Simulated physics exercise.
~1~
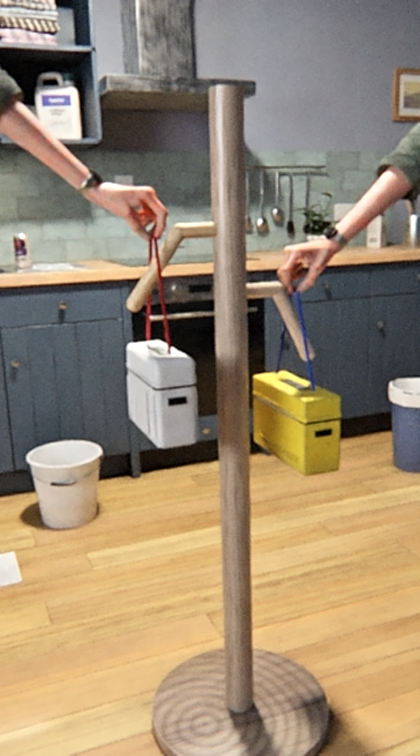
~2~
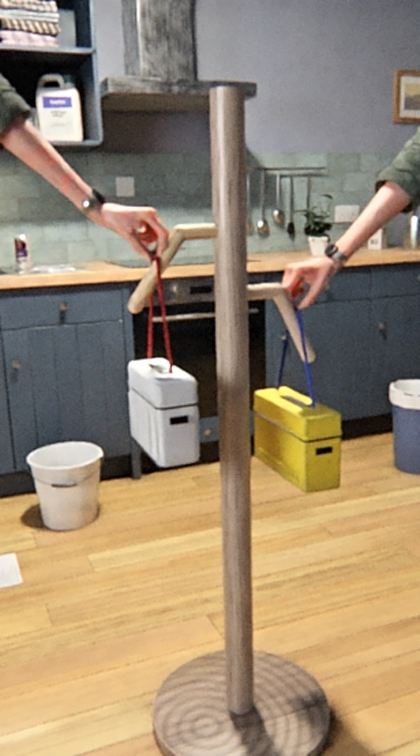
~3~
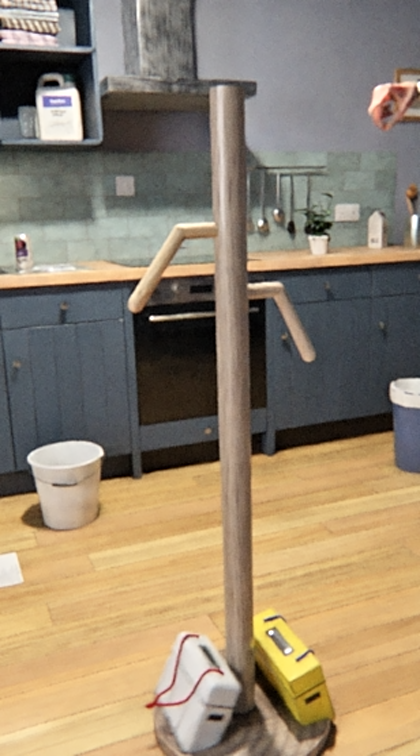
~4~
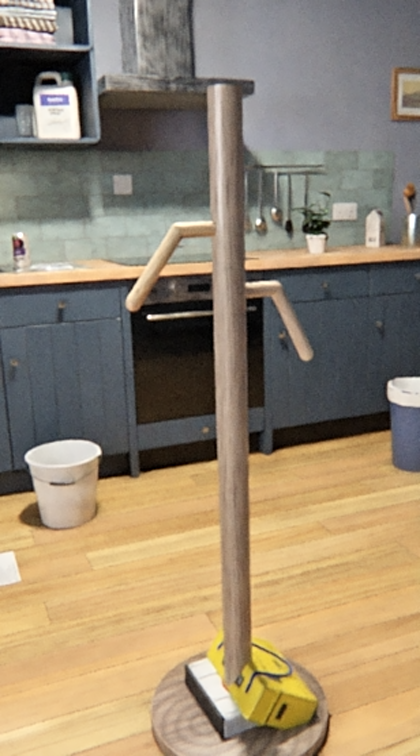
In a kitchen, hands lower two looped cases by a pegged post, and both fall.
